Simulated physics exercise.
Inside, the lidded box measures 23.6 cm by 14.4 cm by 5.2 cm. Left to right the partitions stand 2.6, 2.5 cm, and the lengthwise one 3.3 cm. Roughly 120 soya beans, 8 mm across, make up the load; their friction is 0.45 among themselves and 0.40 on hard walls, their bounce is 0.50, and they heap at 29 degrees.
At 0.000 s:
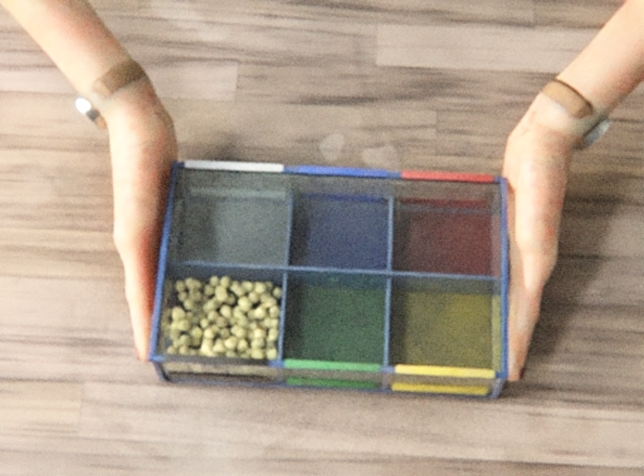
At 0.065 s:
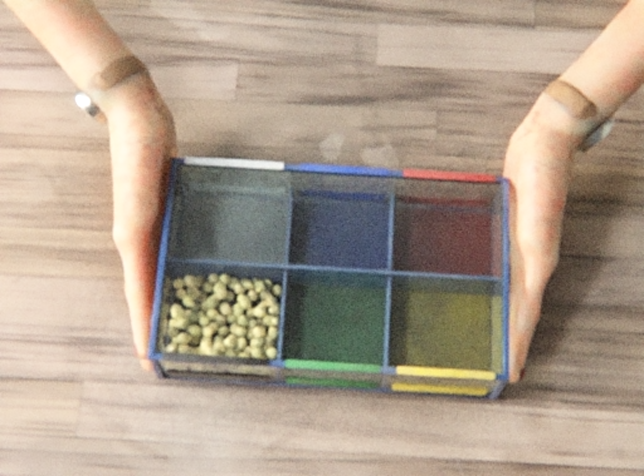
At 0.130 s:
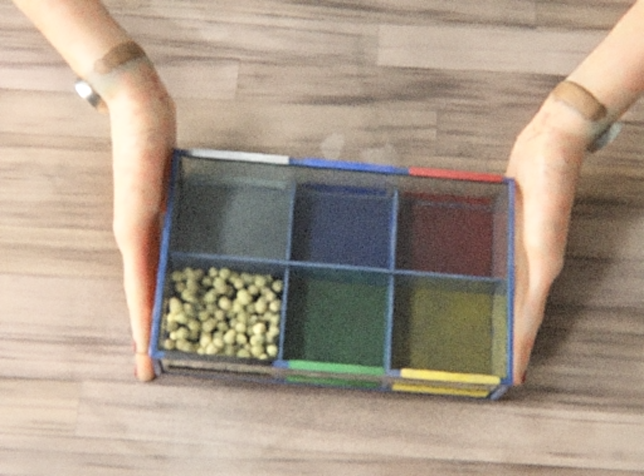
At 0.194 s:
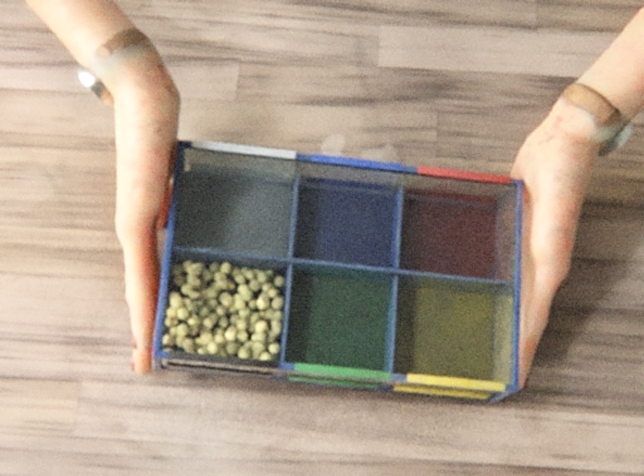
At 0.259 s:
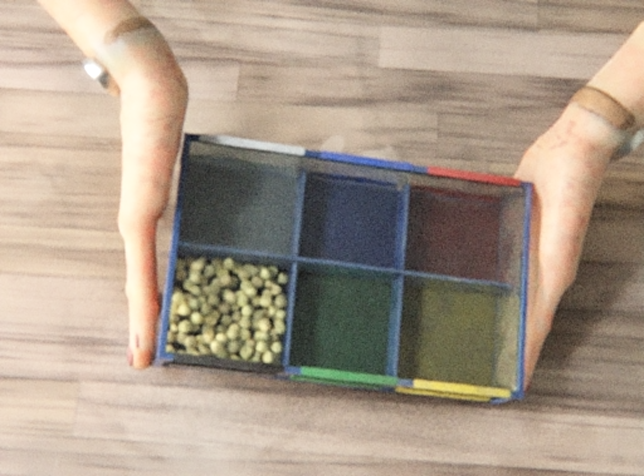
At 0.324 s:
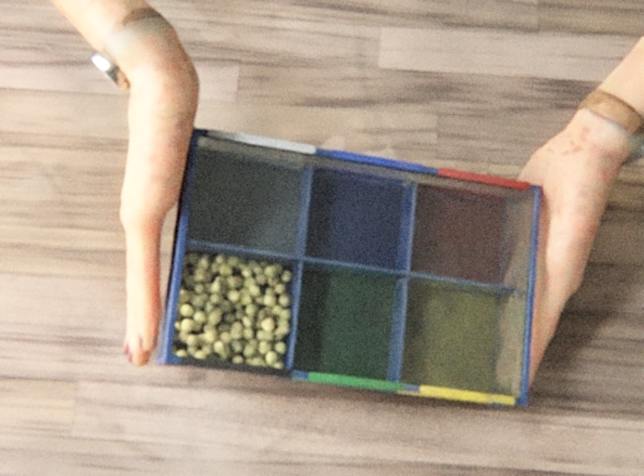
Two hands, each with a band at the wrist, hold a box by its left and right sides and turn it slightly clockwise above a wood-grain surface seen from overhead. Its six compartments look grey, blue and red along the top and green and yellow at bottom centre and right, with pale green beans at bottom left. The right side dips lower as the left hand shifts rightward, while the beans stay bunched and the camera stays still.
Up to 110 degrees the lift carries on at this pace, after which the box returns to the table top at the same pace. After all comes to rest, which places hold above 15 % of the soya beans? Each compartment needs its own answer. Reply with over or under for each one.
Red: Under, blue: Under, green: Under, yellow: Over, white: Under, black: Under.
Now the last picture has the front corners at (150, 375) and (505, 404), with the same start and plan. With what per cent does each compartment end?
So it works out as red at 0 percent, blue at 0 percent, green at 15 percent, yellow at 15 percent, white at 0 percent and black at 70 percent.
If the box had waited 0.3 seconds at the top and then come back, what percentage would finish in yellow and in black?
That would leave yellow with 85 percent and black with 0 percent.
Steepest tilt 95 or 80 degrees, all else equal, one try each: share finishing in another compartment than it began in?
Some 85 and some 40 per cent, respectively.
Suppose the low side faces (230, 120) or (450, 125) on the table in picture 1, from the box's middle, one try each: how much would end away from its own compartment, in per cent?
Roughly 30 per cent on the first try and 90 per cent on the second.
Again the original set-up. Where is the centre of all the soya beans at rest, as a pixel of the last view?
I'd say roughly (446, 368).
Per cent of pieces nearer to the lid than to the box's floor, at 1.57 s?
Around 80 in a hundred, give or take.
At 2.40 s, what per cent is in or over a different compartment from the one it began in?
Around 90 percent.
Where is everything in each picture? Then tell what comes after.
The first frame shows box tilt 0 degrees, front corners at (155, 355) and (503, 373); black 100 %.
The second frame shows box tilt 1 degrees, front corners at (155, 354) and (503, 375).
The third frame shows box tilt 5 degrees, front corners at (156, 352) and (507, 380), lowest corner right front.
The fourth frame shows box tilt 10 degrees, front corners at (159, 352) and (512, 386), lowest corner right front.
The fifth frame shows box tilt 15 degrees, front corners at (164, 353) and (517, 393), lowest corner right front.
The sixth frame shows box tilt 20 degrees, front corners at (171, 356) and (521, 399), lowest corner right front; black 100 %. The box's pace is about 75 degrees a second.
After 1.57 s, tilt 110 degrees; green 35 %, yellow 35 %, black 30 %.
Then, at 2.40 s, tilt 49 degrees; green 5 %, yellow 90 %, black 10 %.
After 3.24 s, tilt 0 degrees; green 5 %, yellow 85 %, black 10 %.
By 4.0 s all is still; red 0 %, blue 0 %, green 5 %, yellow 85 %, white 0 %, black 10 %.
